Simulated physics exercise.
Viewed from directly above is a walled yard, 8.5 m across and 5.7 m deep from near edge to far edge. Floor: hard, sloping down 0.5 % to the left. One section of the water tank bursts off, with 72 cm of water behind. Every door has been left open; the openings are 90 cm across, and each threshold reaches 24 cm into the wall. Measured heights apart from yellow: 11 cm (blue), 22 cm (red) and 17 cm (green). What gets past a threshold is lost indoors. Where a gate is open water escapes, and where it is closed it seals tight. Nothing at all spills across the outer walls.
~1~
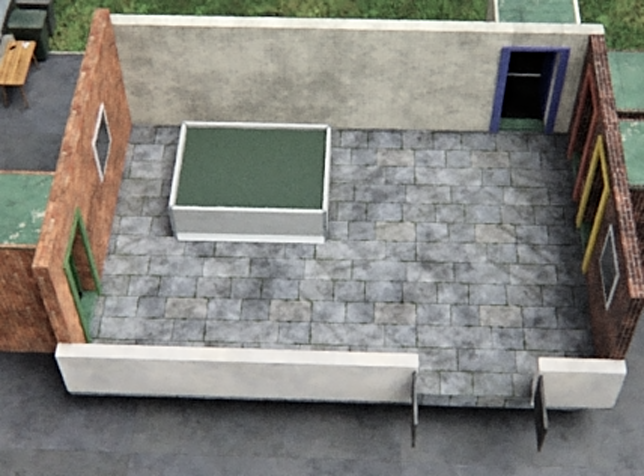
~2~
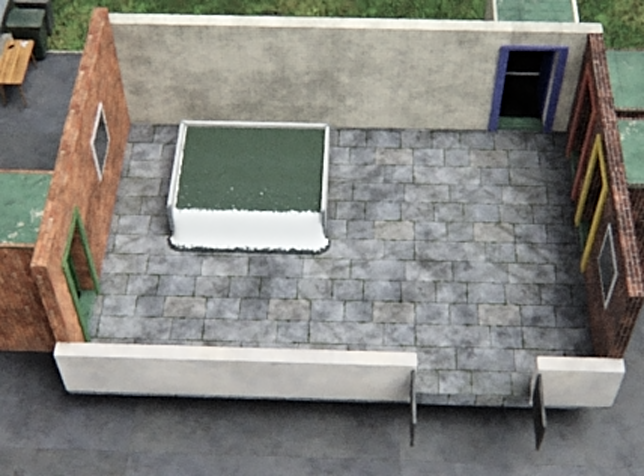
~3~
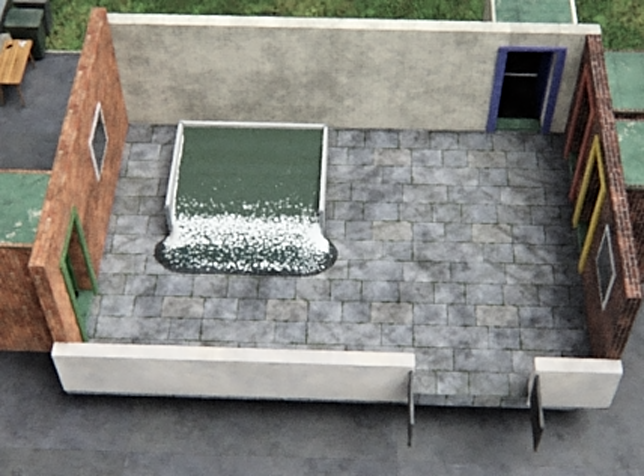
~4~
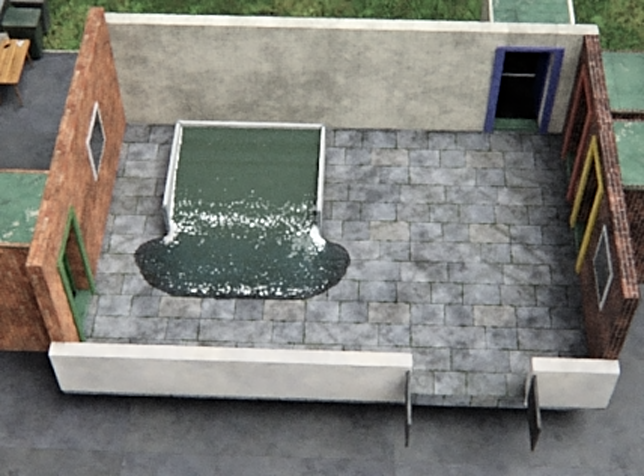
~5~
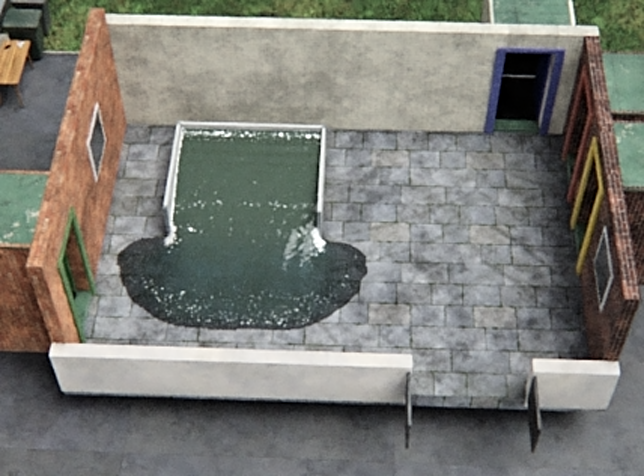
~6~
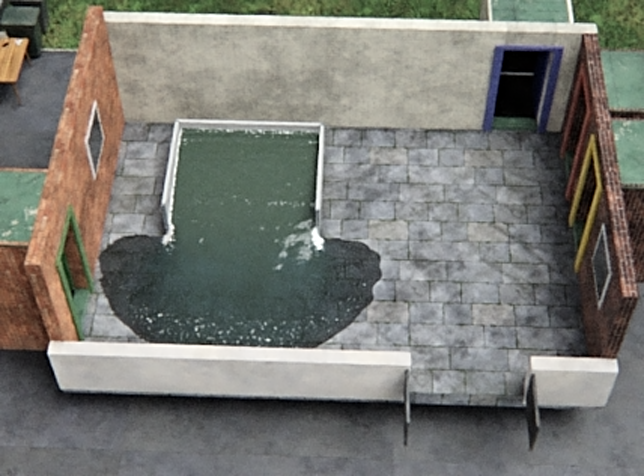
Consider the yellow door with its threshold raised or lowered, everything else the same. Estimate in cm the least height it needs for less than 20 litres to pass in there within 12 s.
I would say 7 cm.
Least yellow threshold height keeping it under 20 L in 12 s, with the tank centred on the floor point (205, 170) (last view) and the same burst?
A height near 9.5 cm.
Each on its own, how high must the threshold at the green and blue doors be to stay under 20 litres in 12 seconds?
Close to 27 cm (green) and close to 10.5 cm (blue).
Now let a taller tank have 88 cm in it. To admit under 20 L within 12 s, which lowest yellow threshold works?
The step needs to be some 9.5 cm.
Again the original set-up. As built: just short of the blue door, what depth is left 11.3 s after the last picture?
Roughly 7.5 cm deep.
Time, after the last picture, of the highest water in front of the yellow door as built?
Peak: Close to 4.0 s.
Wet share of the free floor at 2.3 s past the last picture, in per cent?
Close to 45 per cent of it is wet.
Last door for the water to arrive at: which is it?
It's the blue one.
Then, 0.7 s after the last picture water covers 35 % of the floor, deepest (46 cm) near (218, 364); it has not reached the yellow door.
Then, 2.3 s after the last picture water covers 45 % of the floor, deepest (40 cm) near (76, 369); it has not reached the yellow door.
Then, 11.3 s after the last picture water covers 100 % of the floor, deepest (12 cm) near (392, 145); 8 cm at the yellow door, 0 litres in over its 19 cm threshold.
At the yellow door as built, the water peaked near 12 cm, 4.1 s after the last picture.
With a threshold of 6 cm, 32 litres would have come in within the 12 s; with 8 cm, 12 litres. So under 20 litres takes about 7 cm.
